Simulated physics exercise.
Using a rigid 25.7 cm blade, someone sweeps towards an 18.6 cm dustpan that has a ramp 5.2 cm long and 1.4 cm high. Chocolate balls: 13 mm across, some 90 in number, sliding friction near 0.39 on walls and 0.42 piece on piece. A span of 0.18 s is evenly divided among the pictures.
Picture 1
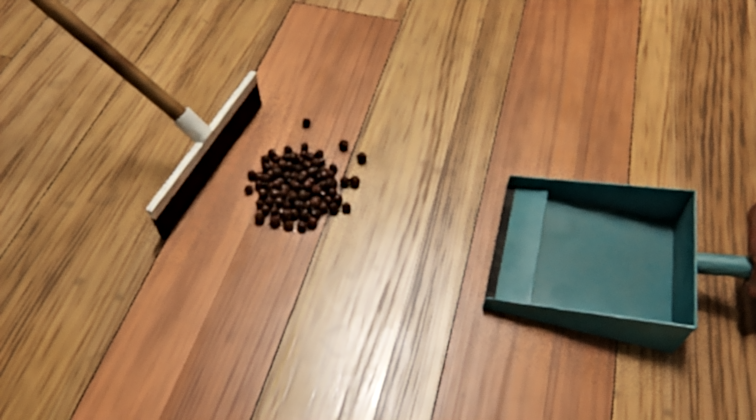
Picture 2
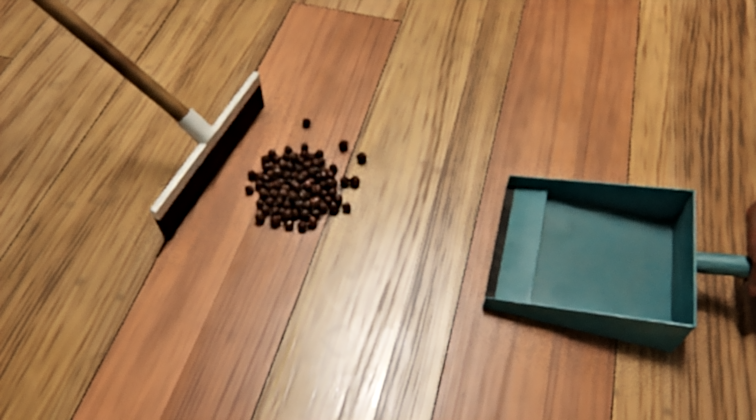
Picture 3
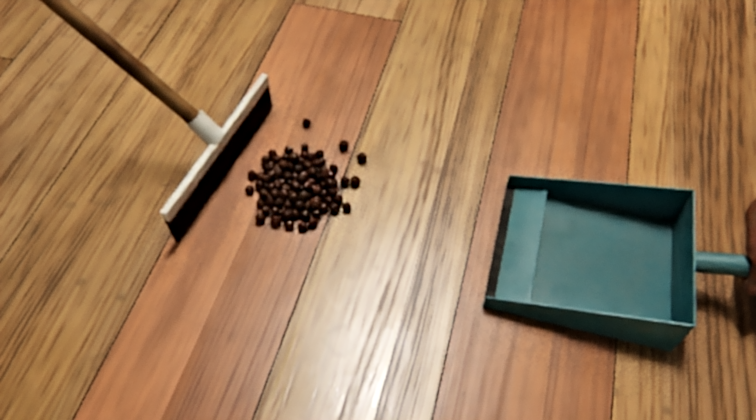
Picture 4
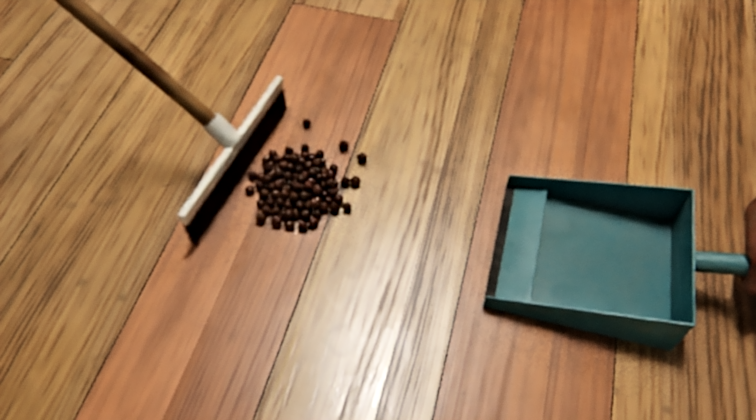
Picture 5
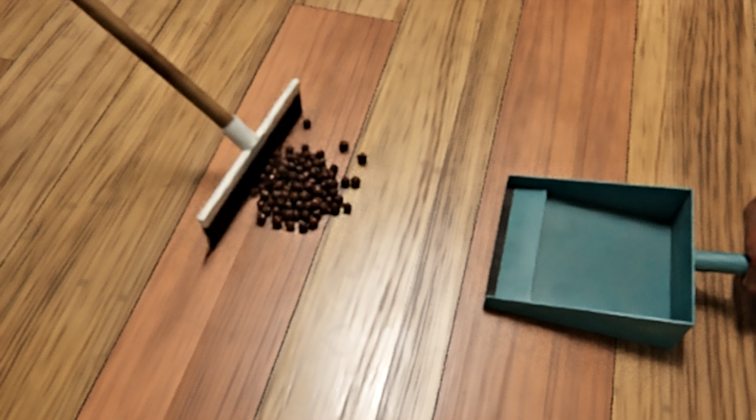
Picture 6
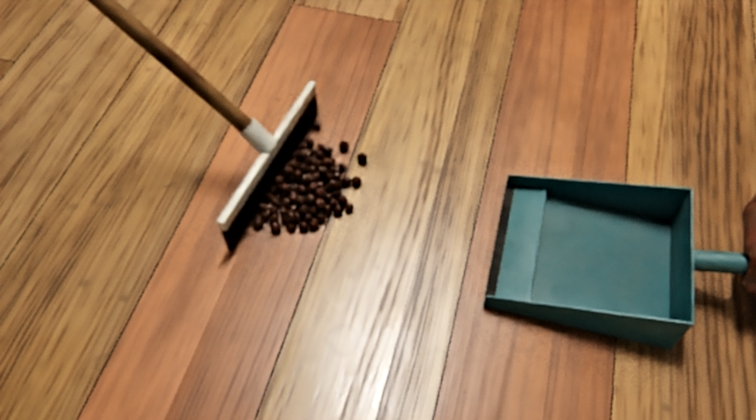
A white-edged, dark-bladed sweeper on a wooden handle stands at the left of a striped wood-plank floor, seen from above at an angle. A loose pile of small dark brown balls lies just right of it, and a teal dustpan sits open towards them at the right. The blade slides rightwards, slowly then faster, meets the pile and nudges the balls slightly right, while the dustpan and camera stay still.
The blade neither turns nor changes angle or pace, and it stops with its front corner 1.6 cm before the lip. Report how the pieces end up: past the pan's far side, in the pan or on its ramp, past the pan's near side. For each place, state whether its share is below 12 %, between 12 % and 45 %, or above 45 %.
One by one: Past the pan's far side: A medium amount; in the pan or on its ramp: A medium amount; past the pan's near side: A medium amount.
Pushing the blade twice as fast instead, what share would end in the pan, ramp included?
It would be around 20 per cent.
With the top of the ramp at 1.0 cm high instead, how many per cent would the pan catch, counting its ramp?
Then about 25 per cent.
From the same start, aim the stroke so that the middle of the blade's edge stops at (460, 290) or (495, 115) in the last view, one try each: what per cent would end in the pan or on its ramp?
Roughly 30 per cent for the first try and 0 per cent for the second.
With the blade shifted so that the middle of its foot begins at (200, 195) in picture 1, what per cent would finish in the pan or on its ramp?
About 25 per cent.
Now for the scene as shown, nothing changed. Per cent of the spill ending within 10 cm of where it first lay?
Around 0 in a hundred.
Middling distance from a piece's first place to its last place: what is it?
That distance is close to 28 cm.
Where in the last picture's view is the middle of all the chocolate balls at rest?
Somewhere around (497, 239) in the final frame.
Then, 0.20 s after the last picture, middle of the blade 17 cm from the lip; 0 % over the lip, far side 15 %, near side 5 %.
Then, 0.34 s after the last picture, middle of the blade 8 cm from the lip; 0 % over the lip, far side 15 %, near side 10 %.
Then, 0.61 s after the last picture, middle of the blade 3 cm from the lip; 25 % over the lip, far side 20 %, near side 15 %.
In the end, far side 20 %, pan 20 %, near side 15 %, in front of the lip or behind the blade 45 %.
